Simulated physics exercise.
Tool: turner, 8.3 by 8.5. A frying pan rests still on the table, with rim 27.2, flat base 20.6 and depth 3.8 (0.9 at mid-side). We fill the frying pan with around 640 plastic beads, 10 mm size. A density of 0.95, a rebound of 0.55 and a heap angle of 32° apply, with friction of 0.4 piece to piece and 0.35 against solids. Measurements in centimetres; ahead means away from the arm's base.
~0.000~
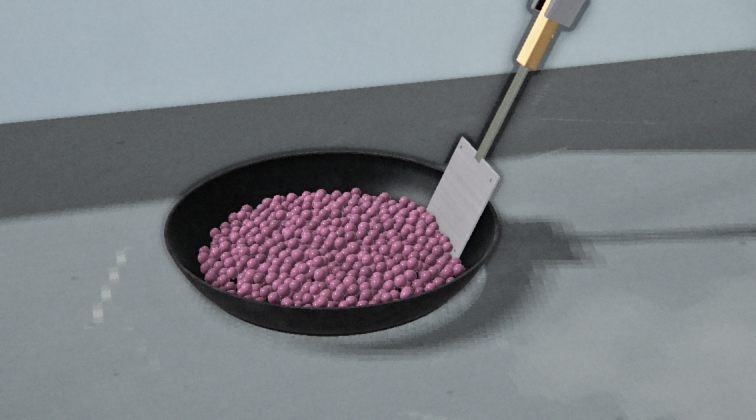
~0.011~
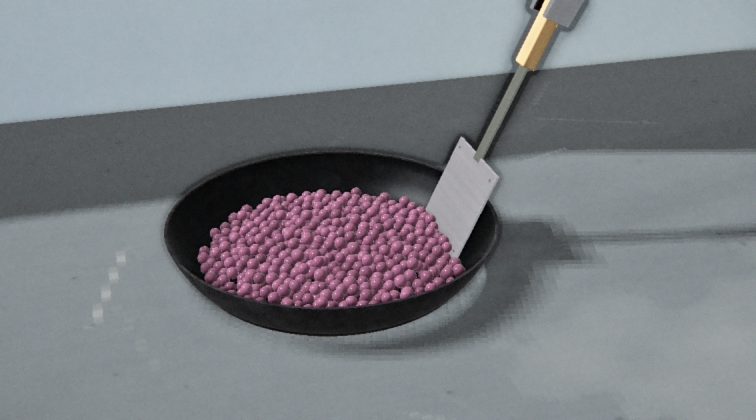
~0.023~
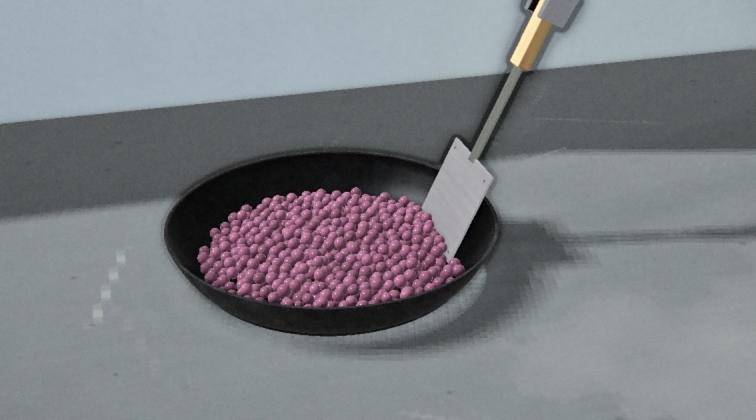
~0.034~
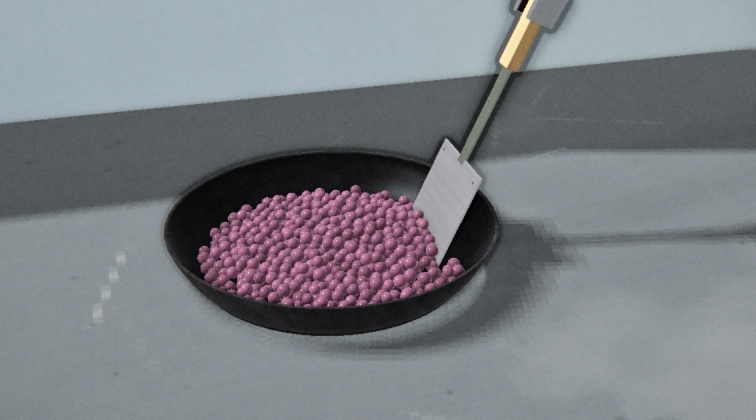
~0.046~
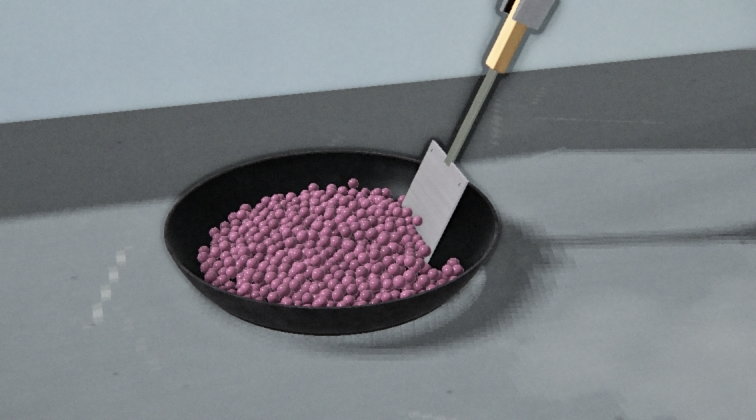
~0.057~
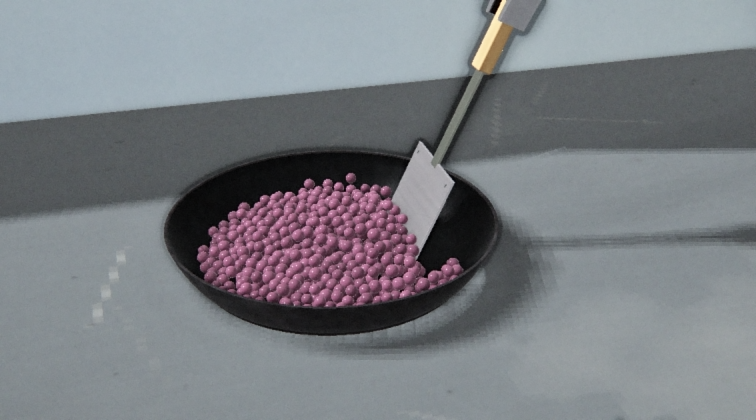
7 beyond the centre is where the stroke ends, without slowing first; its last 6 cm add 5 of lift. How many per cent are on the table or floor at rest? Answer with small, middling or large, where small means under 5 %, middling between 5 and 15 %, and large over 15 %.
It is middling.
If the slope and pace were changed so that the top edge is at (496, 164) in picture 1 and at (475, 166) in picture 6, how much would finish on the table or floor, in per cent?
I'd put it at roughly 0 per cent.
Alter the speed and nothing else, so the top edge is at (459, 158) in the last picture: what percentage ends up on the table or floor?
About 0 percent.
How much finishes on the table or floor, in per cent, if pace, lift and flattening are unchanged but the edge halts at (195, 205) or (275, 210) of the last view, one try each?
Try 1: Approx. 25 %; try 2: Approx. 5 %.
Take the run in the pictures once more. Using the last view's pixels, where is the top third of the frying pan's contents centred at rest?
It is centred near (225, 247) in the last view.
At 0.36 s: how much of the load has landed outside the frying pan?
I'd put it at around 10 per cent.
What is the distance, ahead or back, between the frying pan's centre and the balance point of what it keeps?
Roughly 4.5 cm ahead.
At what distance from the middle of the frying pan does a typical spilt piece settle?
About 54 cm out from the centre.
After 0.10 s, sloping 65°, highest piece 6 above the table; 639 in the frying pan.
After 0.14 s, sloping 65°, highest piece 7 above the table; 639 in the frying pan.
After 0.36 s, sloping 65°, highest piece 5 above the table; 575 in the frying pan, 64 on the table or floor.
After 1.41 s, sloping 65°, highest piece 4 above the table; 575 in the frying pan, 64 on the table or floor.
In the end, 575 in the frying pan, 64 on the table or floor. That is 10 % on the table or floor.
